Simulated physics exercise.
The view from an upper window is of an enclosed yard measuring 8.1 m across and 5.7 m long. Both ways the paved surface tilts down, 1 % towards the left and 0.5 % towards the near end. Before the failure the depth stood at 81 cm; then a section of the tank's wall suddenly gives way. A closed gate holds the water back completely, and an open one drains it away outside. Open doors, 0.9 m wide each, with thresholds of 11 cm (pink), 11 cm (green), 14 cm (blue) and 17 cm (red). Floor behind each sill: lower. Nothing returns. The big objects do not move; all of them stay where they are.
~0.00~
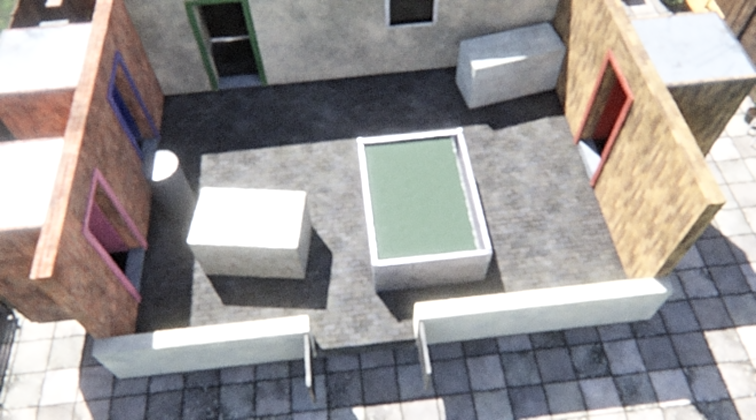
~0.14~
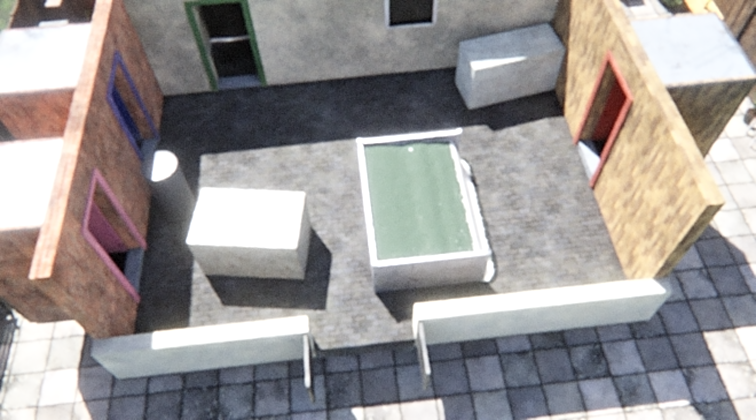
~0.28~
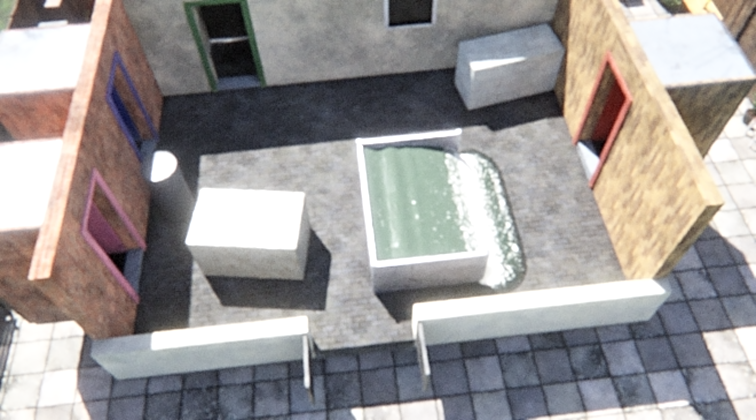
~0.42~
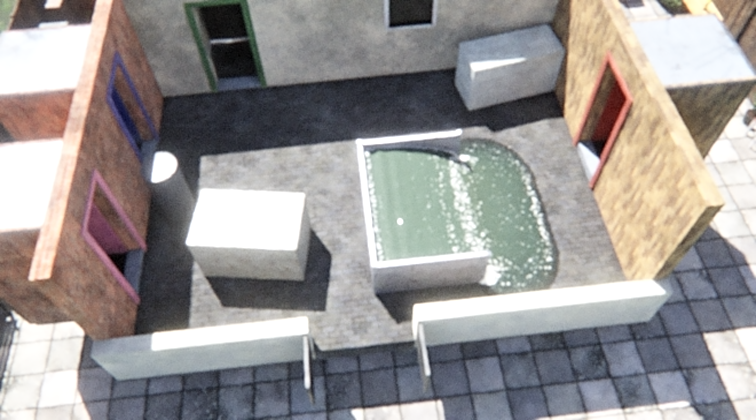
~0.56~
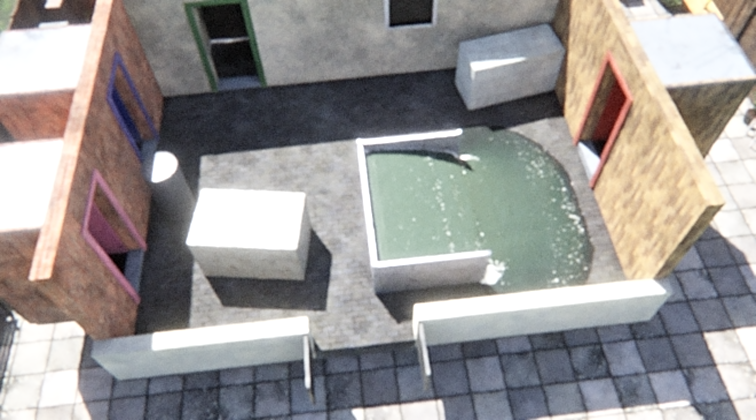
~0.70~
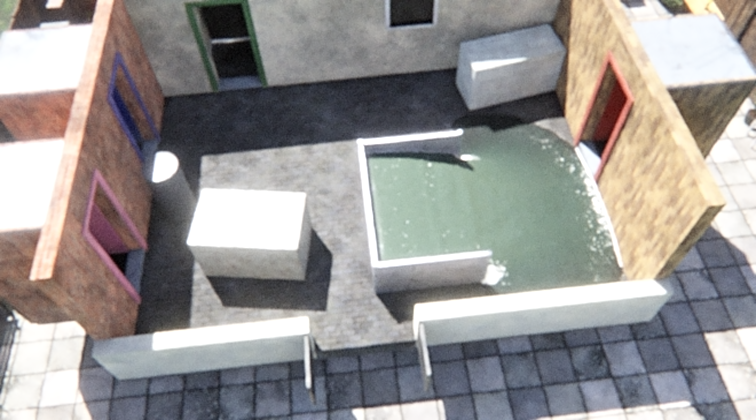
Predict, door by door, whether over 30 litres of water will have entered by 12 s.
Pink door: Falls short; green door: Falls short; blue door: Falls short; red door: Tops the amount.
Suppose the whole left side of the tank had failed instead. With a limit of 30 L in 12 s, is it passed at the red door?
So, red door: Within bounds.
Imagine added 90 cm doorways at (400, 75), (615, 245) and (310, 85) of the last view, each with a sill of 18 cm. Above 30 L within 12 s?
First doorway falls short, second gets there, third falls short.
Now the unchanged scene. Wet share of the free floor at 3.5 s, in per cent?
Close to 45 in a hundred.
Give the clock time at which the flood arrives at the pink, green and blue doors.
The front reaches pink at 5.0 s, green at 5.5 s, blue at 5.5 s.
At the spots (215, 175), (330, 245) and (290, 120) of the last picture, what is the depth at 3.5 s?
Taking the spots in order: 0 cm, 0 cm, 0 cm.
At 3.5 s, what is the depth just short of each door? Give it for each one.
Depths in centimetres - pink: 0, green: 0, blue: 0, red: 19.
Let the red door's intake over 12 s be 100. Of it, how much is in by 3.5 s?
About 100%.
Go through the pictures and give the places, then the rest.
In the first picture, the tank at (420, 196) is whole and still, 81 cm deep.
In the second picture, the front is at a hidden place, 1.3 m from the gap at (467, 210); 0.4 m2 of floor is under water; 81 cm left at the back of the tank.
In the third picture, the front is at (473, 154), 1.5 m from the gap at (466, 211); 1.9 m2 of floor is under water; 79 cm left at the back of the tank.
In the fourth picture, water pours out at (466, 213) and has run 1.8 m, to (489, 143); typically 12 cm deep outside, 70 cm at the tank's back.
In the fifth picture, water pours out at (467, 212) and has run 2.2 m, to a hidden place; typically 10 cm deep outside, 69 cm at the tank's back.
In the sixth picture, water pours out at (467, 213) and has run 2.7 m, to (576, 151); typically 9 cm deep outside, 66 cm at the tank's back.
After 1.4 s water covers 25 % of the floor and is deepest (55 cm) near (625, 291); pink door not reached, green door not reached, blue door not reached, red door 42 cm at the sill, 90 L in.
After 2.2 s water covers 25 % of the floor and is deepest (46 cm) near (542, 94); pink door not reached, green door not reached, blue door not reached, red door 34 cm at the sill, 202 L in.
After 3.5 s water covers 45 % of the floor and is deepest (32 cm) near (542, 94); pink door not reached, green door not reached, blue door not reached, red door 19 cm at the sill, 257 L in.
After 7.0 s water covers 90 % of the floor and is deepest (20 cm) near (161, 132); pink door 8 cm at the sill, 0 L in, green door 4 cm at the sill, 0 L in, blue door 9 cm at the sill, 1 L in, red door 8 cm at the sill, 261 L in.
After 12.0 s water covers 95 % of the floor and is deepest (12 cm) near (540, 114); pink door 11 cm at the sill, 1 L in, green door 6 cm at the sill, 0 L in, blue door 9 cm at the sill, 3 L in, red door 6 cm at the sill, 261 L in.
